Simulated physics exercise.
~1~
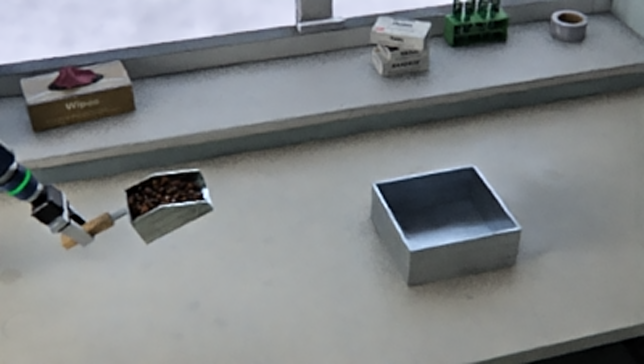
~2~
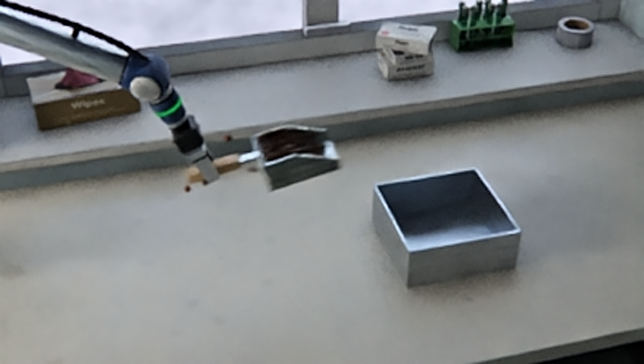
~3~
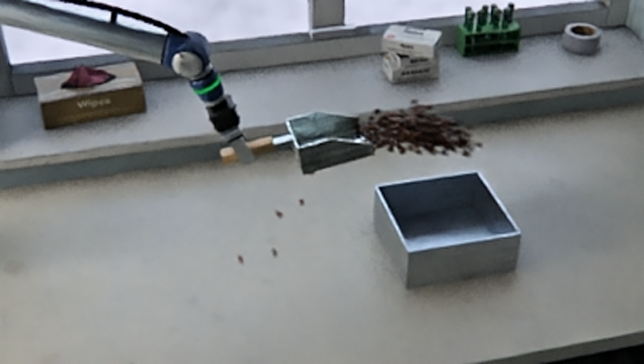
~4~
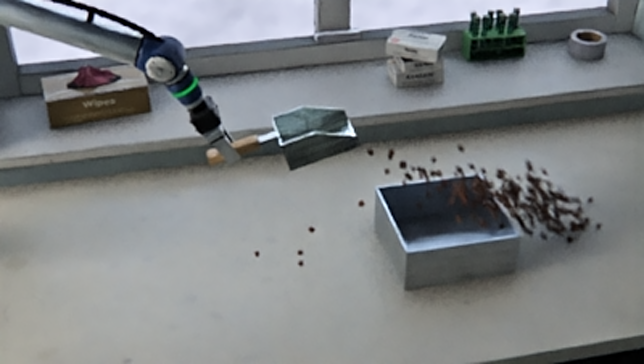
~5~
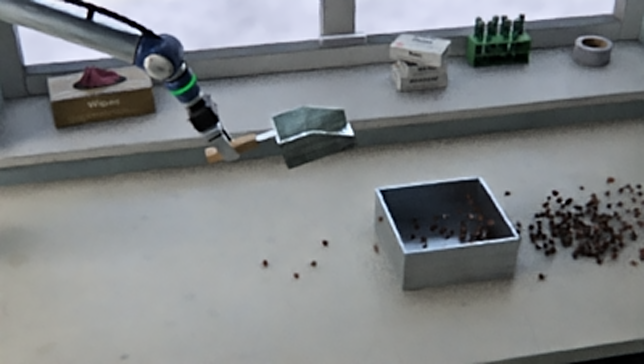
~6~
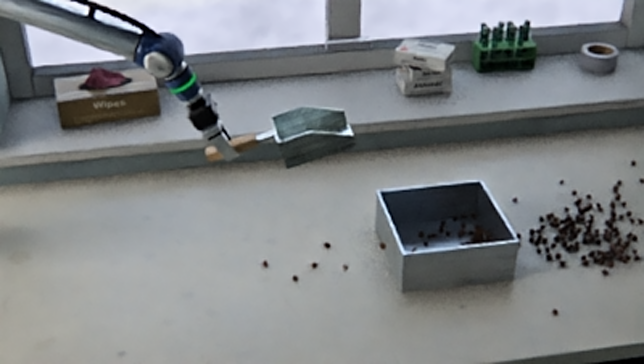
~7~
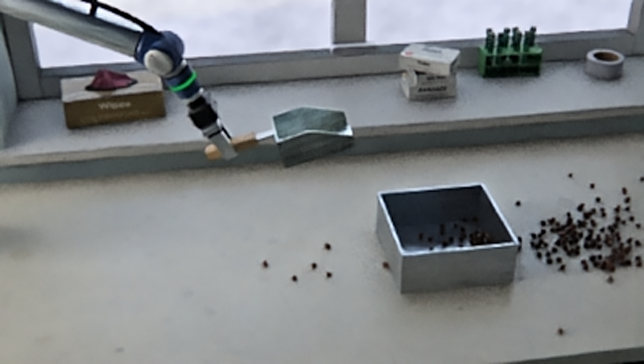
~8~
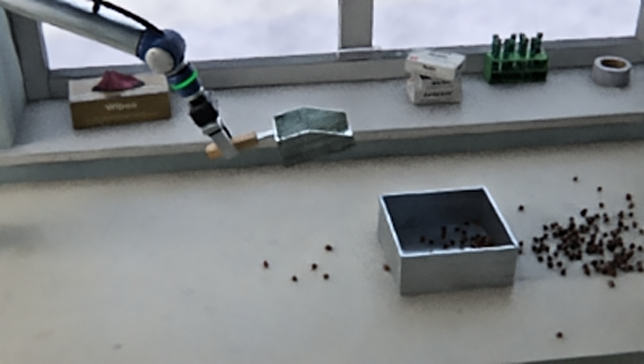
Robot arm swinging a scoop rightward and flinging brown pellets towards a metal bin, most overshooting and scattering across the table beyond.
